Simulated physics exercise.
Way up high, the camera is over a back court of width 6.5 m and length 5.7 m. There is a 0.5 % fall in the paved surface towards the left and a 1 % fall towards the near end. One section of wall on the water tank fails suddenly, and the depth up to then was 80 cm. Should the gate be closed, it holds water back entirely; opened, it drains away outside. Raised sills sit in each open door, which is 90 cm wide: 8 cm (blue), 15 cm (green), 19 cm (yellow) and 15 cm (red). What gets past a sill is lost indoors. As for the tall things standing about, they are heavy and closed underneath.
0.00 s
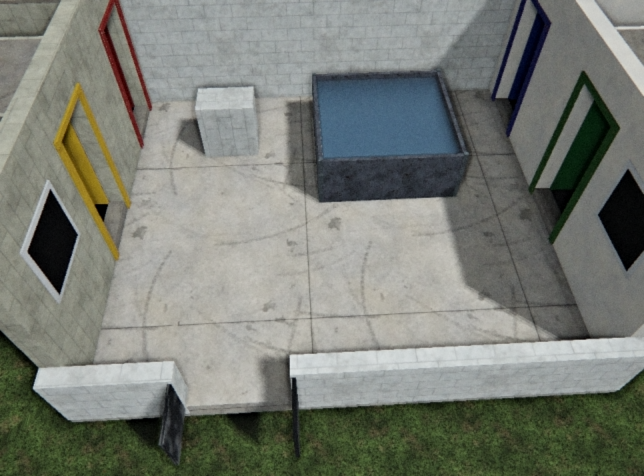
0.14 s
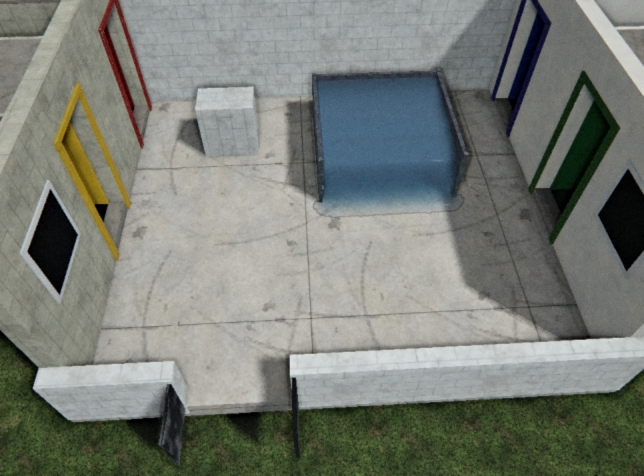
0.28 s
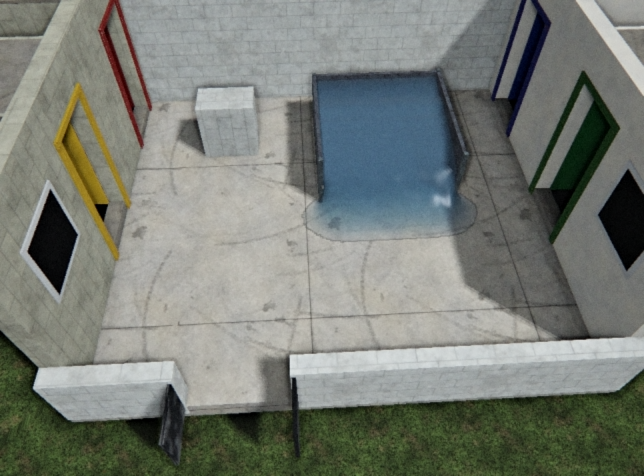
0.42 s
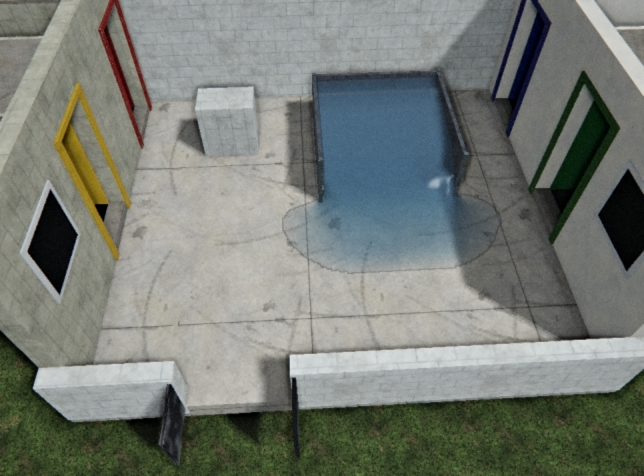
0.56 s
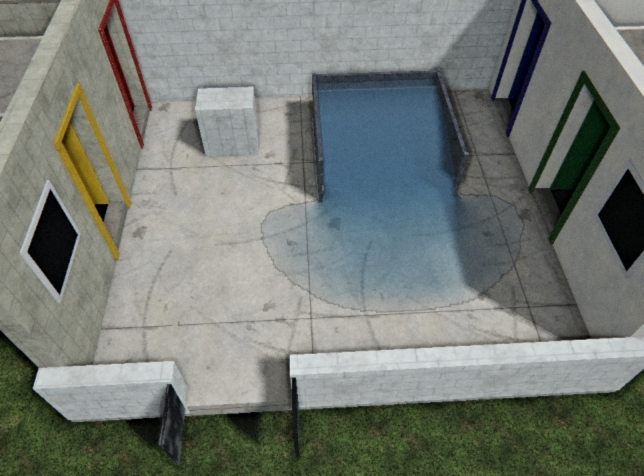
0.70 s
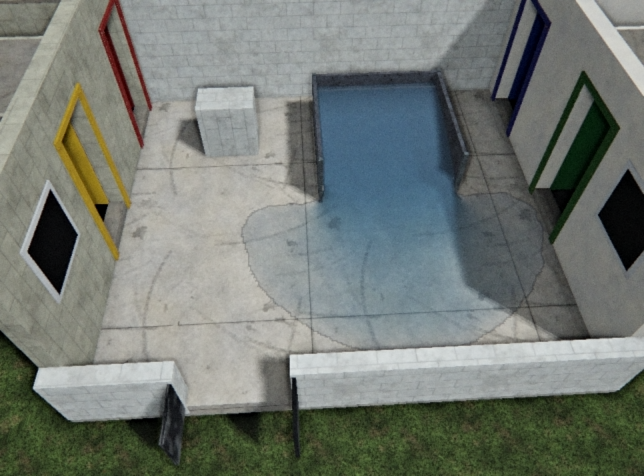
Water poured out of the dark tank at the back of the walled court when its near side gave way, then spread across the pale paving in a widening, rounded pool toward the near wall.
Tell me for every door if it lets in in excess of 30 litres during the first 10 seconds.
At the end, the blue door is going to break the limit. The green door is going to hold within the limit. The yellow door is going to hold within the limit. The red door is going to hold within the limit.
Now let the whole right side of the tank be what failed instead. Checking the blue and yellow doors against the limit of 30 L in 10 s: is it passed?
Measured against that limit, blue comes out beyond it and yellow comes out short of it.
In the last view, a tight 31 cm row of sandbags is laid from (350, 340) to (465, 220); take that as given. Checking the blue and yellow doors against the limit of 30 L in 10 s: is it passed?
Result: Blue door inside the limit; yellow door inside the limit.
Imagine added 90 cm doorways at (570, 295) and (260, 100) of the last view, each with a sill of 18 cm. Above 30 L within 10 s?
Check, in order - fail / pass.
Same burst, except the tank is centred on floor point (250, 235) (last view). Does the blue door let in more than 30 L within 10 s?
So the blue door keeps within it.
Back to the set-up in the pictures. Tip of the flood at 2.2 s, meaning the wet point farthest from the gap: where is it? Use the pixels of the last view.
Location: Approx. (88, 392) in the last view.
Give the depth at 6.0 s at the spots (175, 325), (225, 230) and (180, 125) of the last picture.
Roughly 16, 3, 5 cm.
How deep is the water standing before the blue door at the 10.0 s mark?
About 8.0 centimetres.
After 1.4 s water covers 45 % of the floor and is deepest (48 cm) near (389, 362); blue door not reached, green door 4 cm at the sill, 0 L in, yellow door not reached, red door not reached.
After 2.2 s water covers 50 % of the floor and is deepest (54 cm) near (587, 365); blue door not reached, green door 2 cm at the sill, 0 L in, yellow door not reached, red door not reached.
After 3.5 s water covers 60 % of the floor and is deepest (32 cm) near (88, 392); blue door not reached, green door 15 cm at the sill, 0 L in, yellow door 5 cm at the sill, 0 L in, red door not reached.
After 6.0 s water covers 95 % of the floor and is deepest (20 cm) near (498, 110); blue door 15 cm at the sill, 15 L in, green door 8 cm at the sill, 1 L in, yellow door 13 cm at the sill, 0 L in, red door 4 cm at the sill, 0 L in.
After 10.0 s water covers 100 % of the floor and is deepest (14 cm) near (133, 189); blue door 8 cm at the sill, 67 L in, green door 8 cm at the sill, 1 L in, yellow door 7 cm at the sill, 0 L in, red door 12 cm at the sill, 4 L in.
